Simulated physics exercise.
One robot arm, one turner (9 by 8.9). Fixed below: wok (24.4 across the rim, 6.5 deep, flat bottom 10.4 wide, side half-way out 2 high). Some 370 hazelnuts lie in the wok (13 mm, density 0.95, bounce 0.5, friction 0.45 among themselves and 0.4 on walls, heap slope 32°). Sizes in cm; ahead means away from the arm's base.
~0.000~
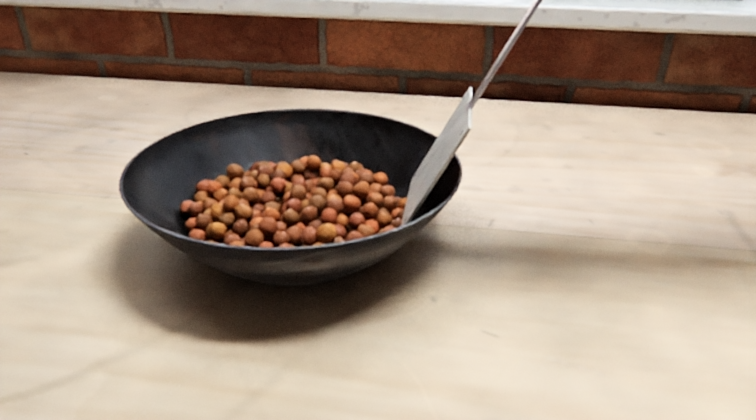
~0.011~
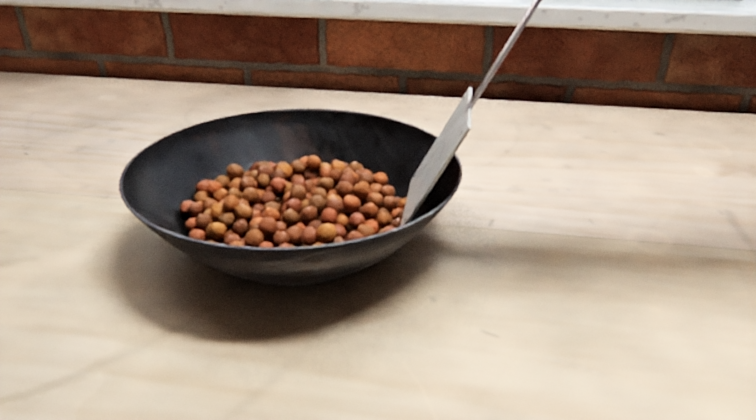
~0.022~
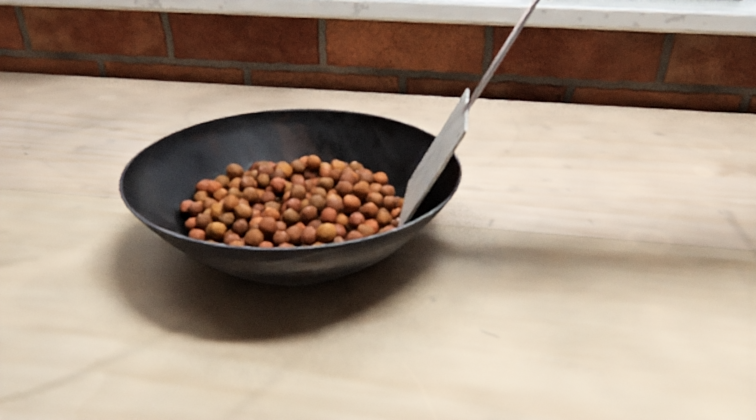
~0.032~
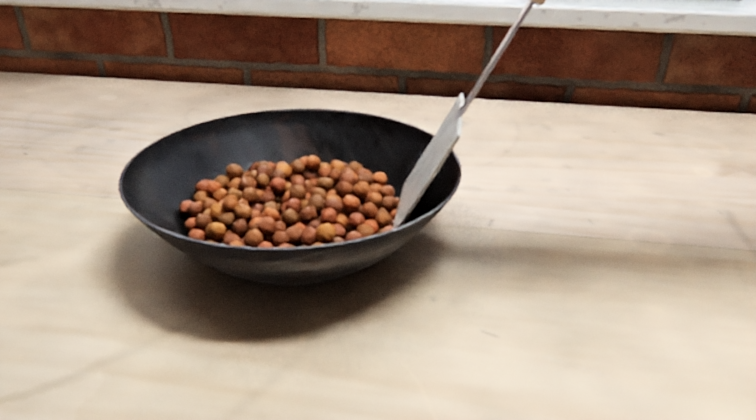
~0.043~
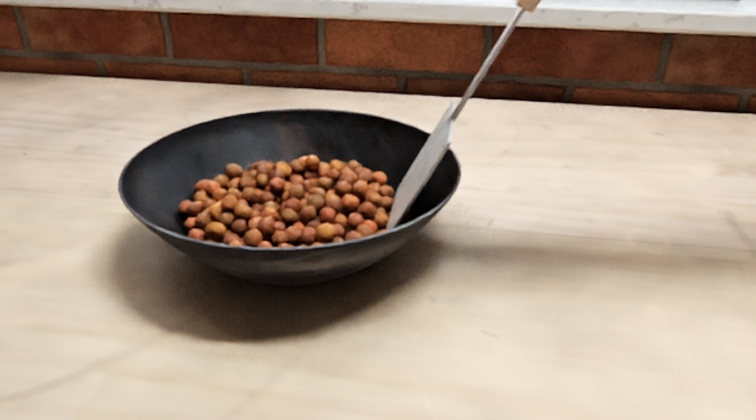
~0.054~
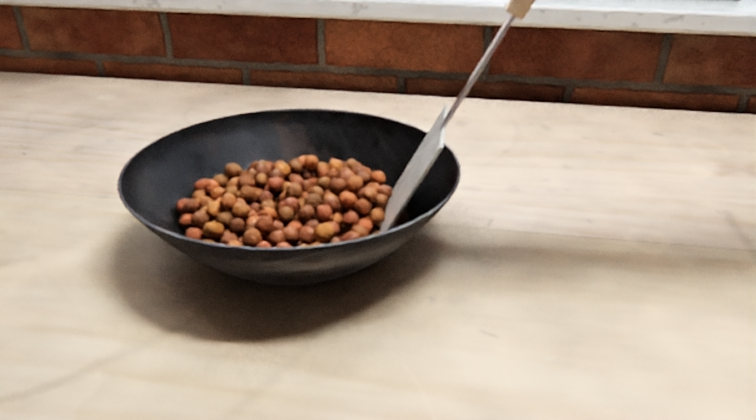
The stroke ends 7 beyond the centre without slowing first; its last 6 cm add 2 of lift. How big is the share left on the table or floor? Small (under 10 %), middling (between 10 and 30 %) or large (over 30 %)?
On the table or floor the share is middling, between 10 and 30 %.
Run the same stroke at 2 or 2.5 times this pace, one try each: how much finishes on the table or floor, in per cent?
Some 45 and 50 per cent.
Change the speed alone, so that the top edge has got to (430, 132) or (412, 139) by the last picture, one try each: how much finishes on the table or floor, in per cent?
About 40 and 50 per cent.
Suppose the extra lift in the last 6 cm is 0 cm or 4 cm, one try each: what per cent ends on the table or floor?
About 20 and 30 per cent.
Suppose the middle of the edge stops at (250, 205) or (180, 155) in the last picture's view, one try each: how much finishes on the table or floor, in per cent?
Some 0 and 45 per cent.
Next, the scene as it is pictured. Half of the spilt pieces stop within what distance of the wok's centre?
Some 20 cm.
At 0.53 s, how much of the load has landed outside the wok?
Some 20 per cent.
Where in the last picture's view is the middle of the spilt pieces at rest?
Near (77, 221).
By 0.16 s, sloping 63°, highest piece 6 above the table; 370 in the wok.
By 0.27 s, sloping 63°, highest piece 8 above the table; 369 in the wok, 1 on the blade or in flight.
By 0.53 s, sloping 63°, highest piece 8 above the table; 295 in the wok, 67 on the table or floor, 8 on the blade or in flight.
By 1.58 s, sloping 63°, highest piece 8 above the table; 294 in the wok, 76 on the table or floor.
Final count, 294 in the wok, 76 on the table or floor. That is 21 % on the table or floor.
